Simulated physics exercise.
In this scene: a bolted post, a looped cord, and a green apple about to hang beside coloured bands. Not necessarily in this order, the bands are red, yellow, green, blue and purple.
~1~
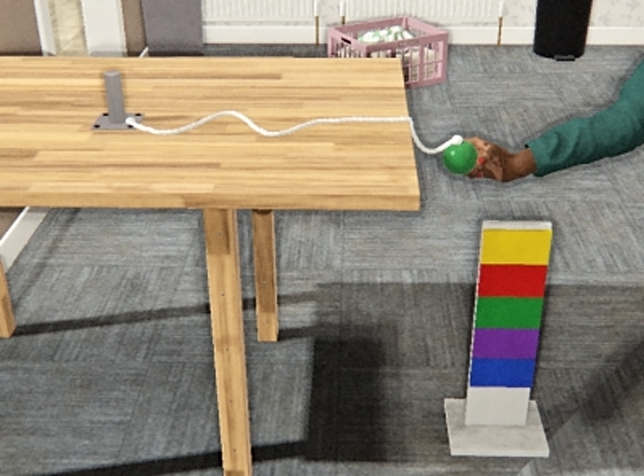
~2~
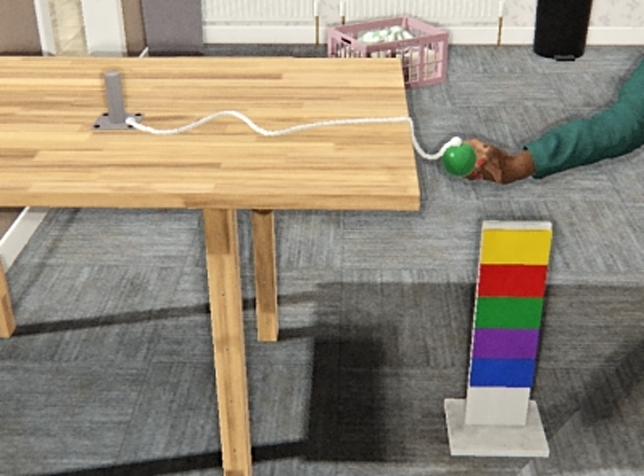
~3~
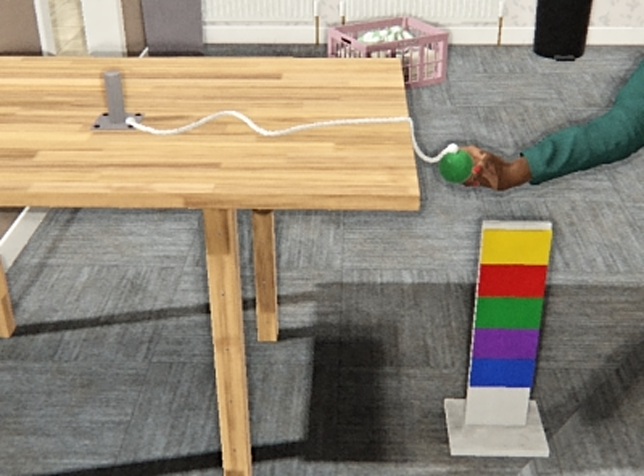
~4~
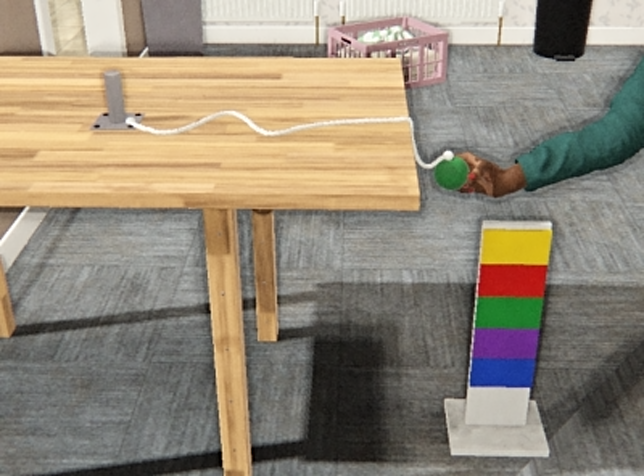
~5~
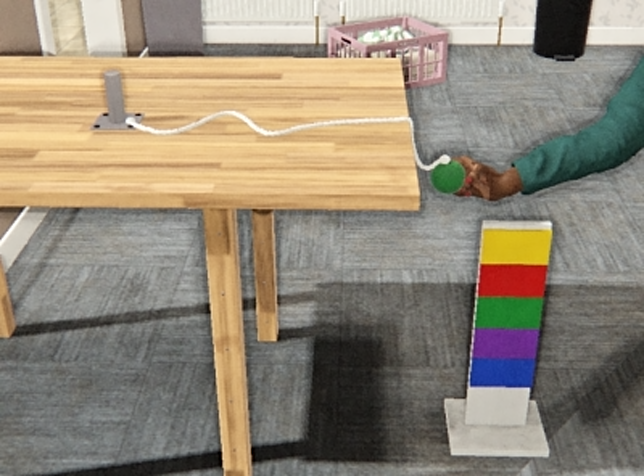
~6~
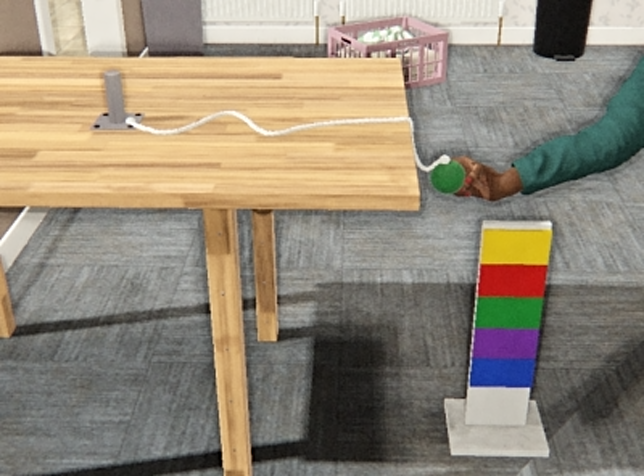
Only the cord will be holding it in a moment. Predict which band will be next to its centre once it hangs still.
I would say the red band.
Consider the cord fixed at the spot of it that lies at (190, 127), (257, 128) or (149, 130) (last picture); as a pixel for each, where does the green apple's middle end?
Roughly (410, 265), (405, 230) and (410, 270).
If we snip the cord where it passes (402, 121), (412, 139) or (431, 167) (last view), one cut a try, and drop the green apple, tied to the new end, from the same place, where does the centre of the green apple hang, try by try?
First (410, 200), then (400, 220), then (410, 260).
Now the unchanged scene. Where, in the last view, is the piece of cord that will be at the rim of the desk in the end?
That would be the bit at (338, 123).
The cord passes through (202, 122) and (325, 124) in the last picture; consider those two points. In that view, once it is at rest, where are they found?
About (229, 122), and the other about (402, 124).
Soon after, apple near (410, 262); level with yellow.
Then, apple near (410, 280); level with red.
At rest, apple near (409, 280); level with red. Its middle rests at the red band.
